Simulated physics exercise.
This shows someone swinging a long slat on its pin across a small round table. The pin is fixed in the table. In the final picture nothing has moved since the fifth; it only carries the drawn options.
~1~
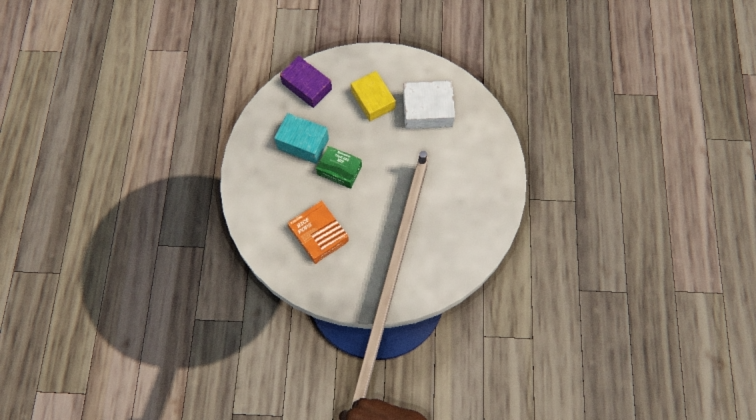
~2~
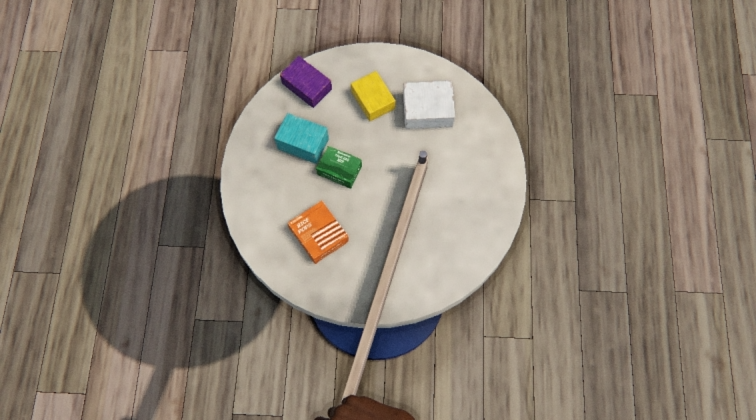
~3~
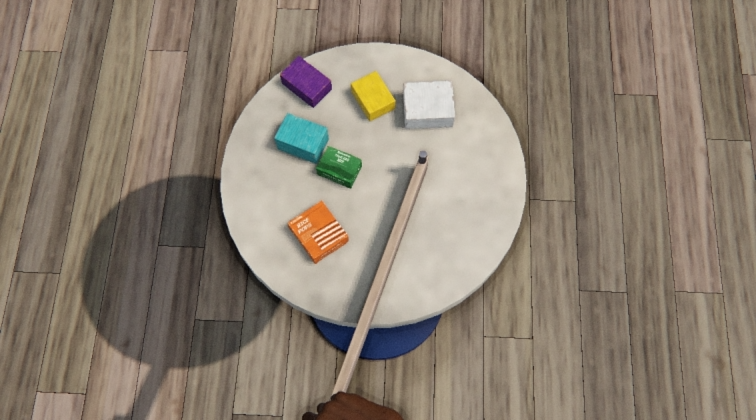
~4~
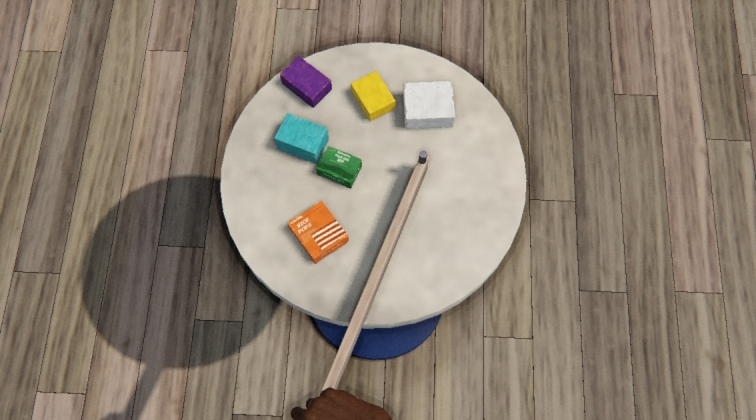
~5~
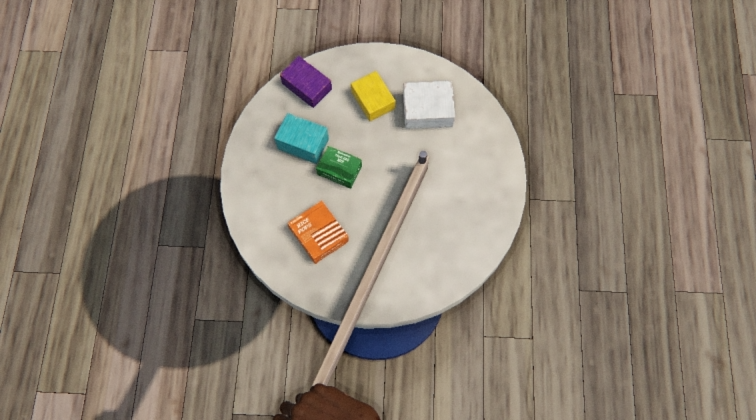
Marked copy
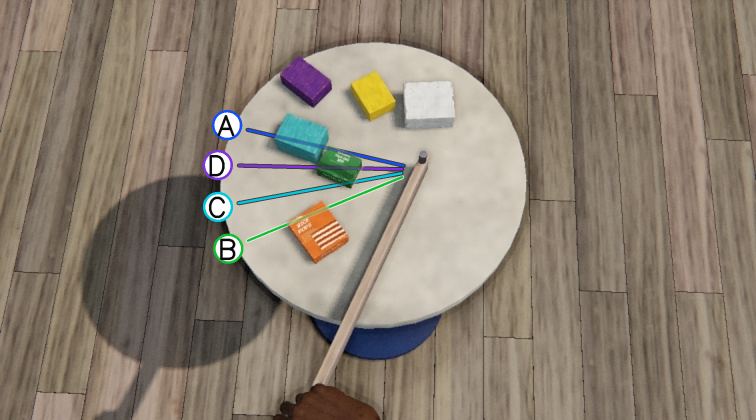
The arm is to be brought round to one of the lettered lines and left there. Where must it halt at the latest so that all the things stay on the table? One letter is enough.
It can go as far as A.
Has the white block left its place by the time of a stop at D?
No.
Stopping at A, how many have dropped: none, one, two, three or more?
In all, none.
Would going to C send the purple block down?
No.
On the copy, A at (325, 148); B at (326, 209); C at (321, 188); D at (320, 167).
On A. First, arm (338, 220); orange box (307, 218); purple block (306, 82).
Then, arm (319, 174); turquoise block (301, 123); orange box (294, 161).
Finally, arm (322, 138); purple block (315, 59); turquoise block (321, 85); nothing has fallen.
By contrast, B is safe but short; C is safe but short; D is safe but short.
